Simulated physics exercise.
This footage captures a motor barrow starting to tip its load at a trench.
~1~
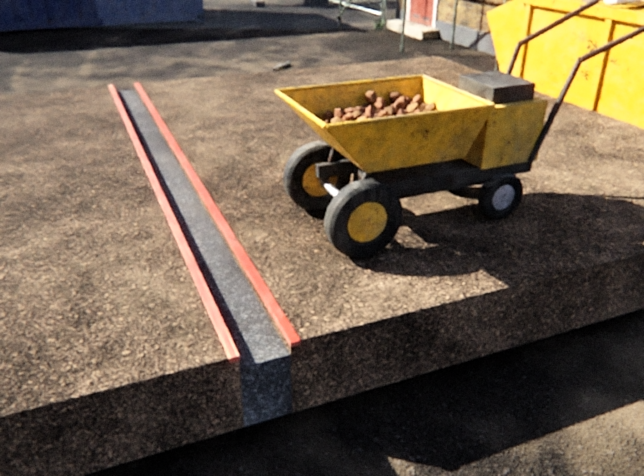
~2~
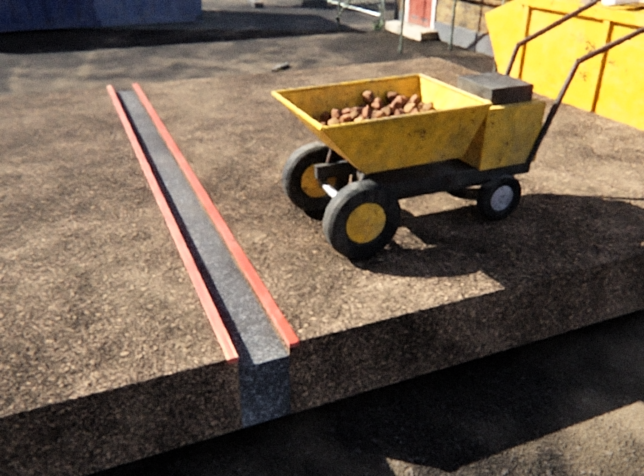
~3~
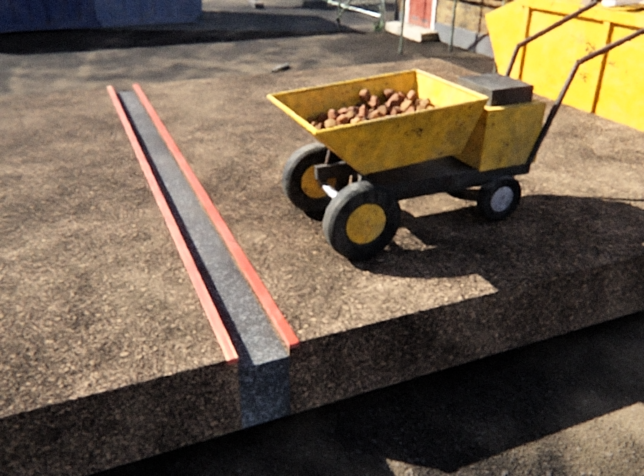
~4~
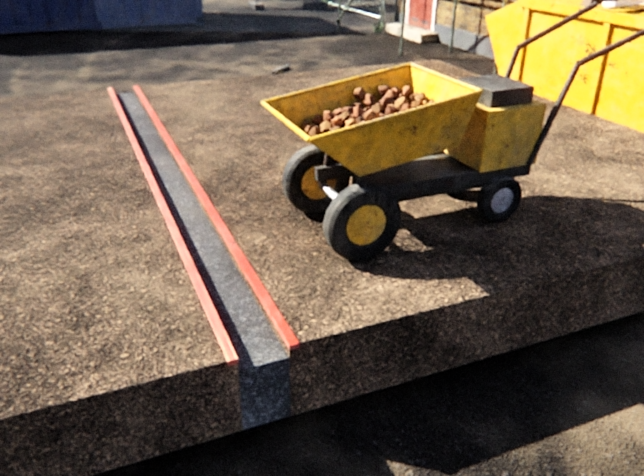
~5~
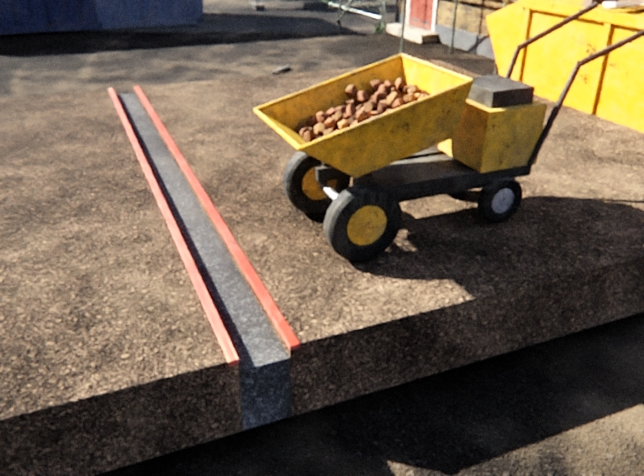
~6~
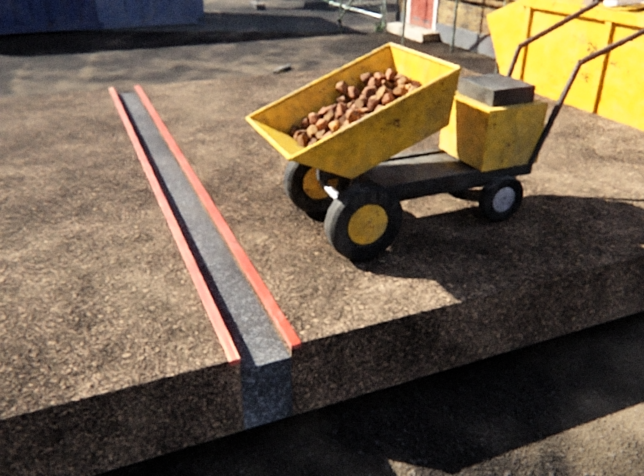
The yellow skip on a small wheeled barrow tilted slowly forward to the left, its front lip dipping and its back rising with the brown clods inside, while the wheels stayed put beside a narrow red-edged trench.
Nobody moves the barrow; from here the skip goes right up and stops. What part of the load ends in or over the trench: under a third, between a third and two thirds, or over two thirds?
The load will go in at a third to two thirds.
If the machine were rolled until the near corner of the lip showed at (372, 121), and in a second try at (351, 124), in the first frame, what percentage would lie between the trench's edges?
The first gives close to 40 per cent and the second 50 per cent.
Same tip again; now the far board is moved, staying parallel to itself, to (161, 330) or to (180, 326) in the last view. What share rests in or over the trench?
First one: 80 per cent; second one: 80 per cent.
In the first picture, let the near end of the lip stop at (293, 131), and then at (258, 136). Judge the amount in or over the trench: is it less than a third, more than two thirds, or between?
Note - stop 1: Under a third; stop 2: Below one third.
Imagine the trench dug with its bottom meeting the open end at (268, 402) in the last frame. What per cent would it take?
It comes to 90 per cent or so.
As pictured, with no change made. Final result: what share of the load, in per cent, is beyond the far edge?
Roughly 25 per cent of the load.
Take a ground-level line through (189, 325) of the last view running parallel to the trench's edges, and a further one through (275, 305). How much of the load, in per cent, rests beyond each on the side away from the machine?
Estimate, first then second: 20 %, 80 %.
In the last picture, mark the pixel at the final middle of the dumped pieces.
Resting centre, last frame: Roughly (205, 252).
Soon, skip tipped steeply; all in the skip.
A while on, skip tipped right over; about a third in the skip; a stray few short of the trench; about half in or heaped over the trench; a small part beyond it.
Towards the end, skip tipped right over; about a quarter in the skip; a small part short of the trench; about half in or heaped over the trench; about a quarter beyond it.
Finally, skip tipped right over; about a quarter in the skip; a small part short of the trench; about half in or heaped over the trench; about a quarter beyond it.
